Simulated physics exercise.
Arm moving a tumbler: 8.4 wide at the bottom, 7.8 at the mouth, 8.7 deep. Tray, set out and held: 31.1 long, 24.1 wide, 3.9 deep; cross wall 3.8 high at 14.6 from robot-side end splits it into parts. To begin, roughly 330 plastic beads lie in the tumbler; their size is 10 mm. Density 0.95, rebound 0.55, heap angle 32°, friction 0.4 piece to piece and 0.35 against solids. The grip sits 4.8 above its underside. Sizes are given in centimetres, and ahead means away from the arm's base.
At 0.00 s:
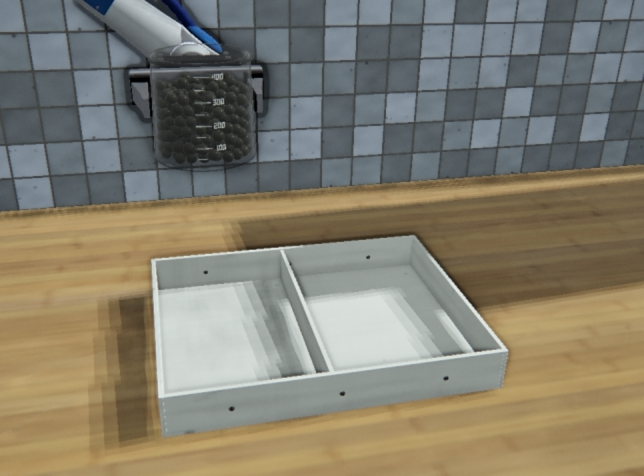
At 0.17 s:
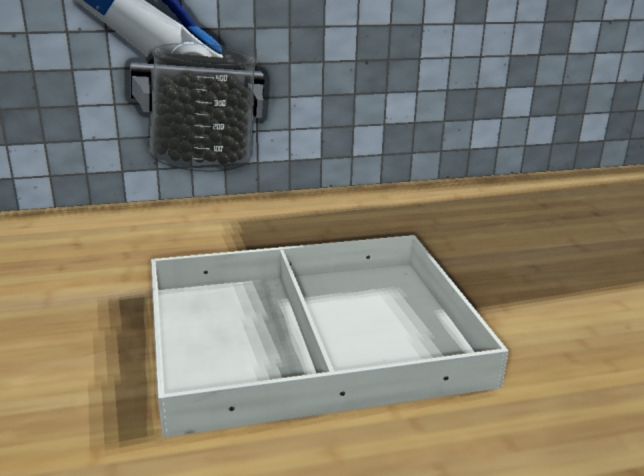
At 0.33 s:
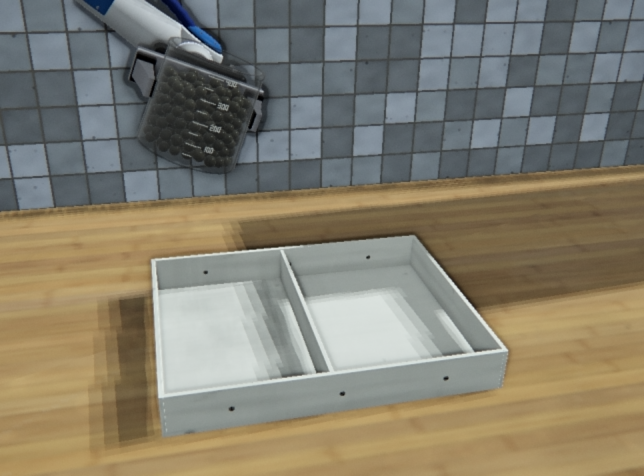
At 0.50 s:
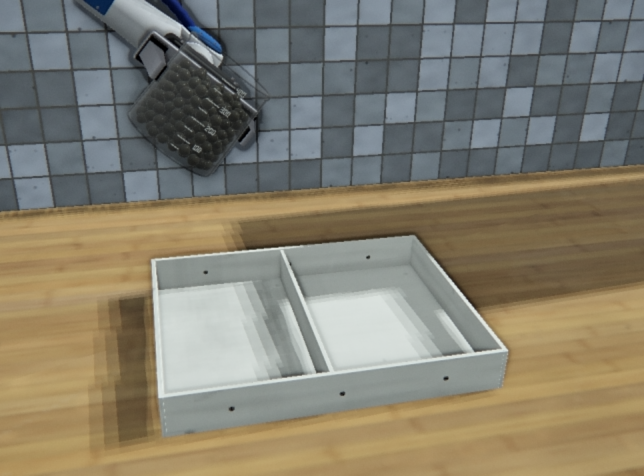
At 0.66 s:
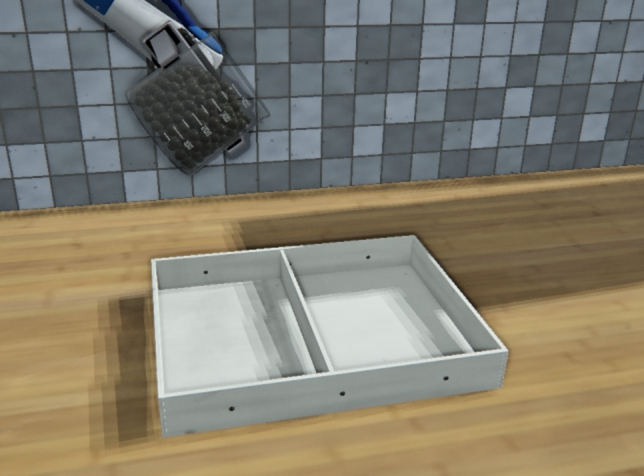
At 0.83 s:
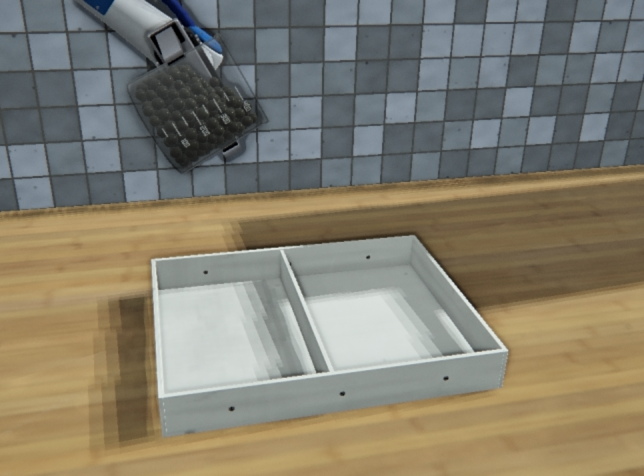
Against a blue-gray tiled wall, above a wooden counter with a white divided tray sitting still, a robot arm steadily tilted a clear container of dark beads well over, keeping it in nearly the same spot.
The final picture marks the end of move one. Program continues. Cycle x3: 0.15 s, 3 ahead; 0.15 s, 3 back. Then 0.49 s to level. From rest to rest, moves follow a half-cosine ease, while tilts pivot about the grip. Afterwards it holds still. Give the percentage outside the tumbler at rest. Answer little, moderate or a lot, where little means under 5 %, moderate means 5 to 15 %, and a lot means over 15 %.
Moderate.
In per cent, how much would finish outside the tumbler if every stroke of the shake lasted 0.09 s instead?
Around 30 percent.
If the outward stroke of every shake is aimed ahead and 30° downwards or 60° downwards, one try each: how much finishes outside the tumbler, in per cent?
It comes to around 0 per cent on the first try and around 0 per cent on the second.
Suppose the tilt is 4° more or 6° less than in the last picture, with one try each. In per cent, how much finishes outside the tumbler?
About 10 per cent for the first try and 0 per cent for the second.
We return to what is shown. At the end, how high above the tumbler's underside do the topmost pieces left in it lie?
About 7.5 cm.
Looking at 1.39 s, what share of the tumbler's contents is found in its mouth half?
Something near 40 per cent is there.
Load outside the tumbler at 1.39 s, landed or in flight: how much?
Around 5 percent at that moment.
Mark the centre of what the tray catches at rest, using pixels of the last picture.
Near pixel (293, 332).
By 1.39 s, tilted 62° forward, highest piece 27 above the table; 317 in the tumbler, 3 in the robot-side part, 8 in flight or on a rim.
By 1.94 s, tilted 38° forward, highest piece 27 above the table; 302 in the tumbler, 16 in the robot-side part, 9 in the far-side part, 1 in flight or on a rim.
By 2.42 s, level, highest piece 29 above the table; 302 in the tumbler, 16 in the robot-side part, 10 in the far-side part.
By 3.47 s, level, highest piece 28 above the table; 302 in the tumbler, 16 in the robot-side part, 10 in the far-side part.
Final count, 302 in the tumbler, 16 in the robot-side part, 10 in the far-side part. That is 8 % outside the tumbler.
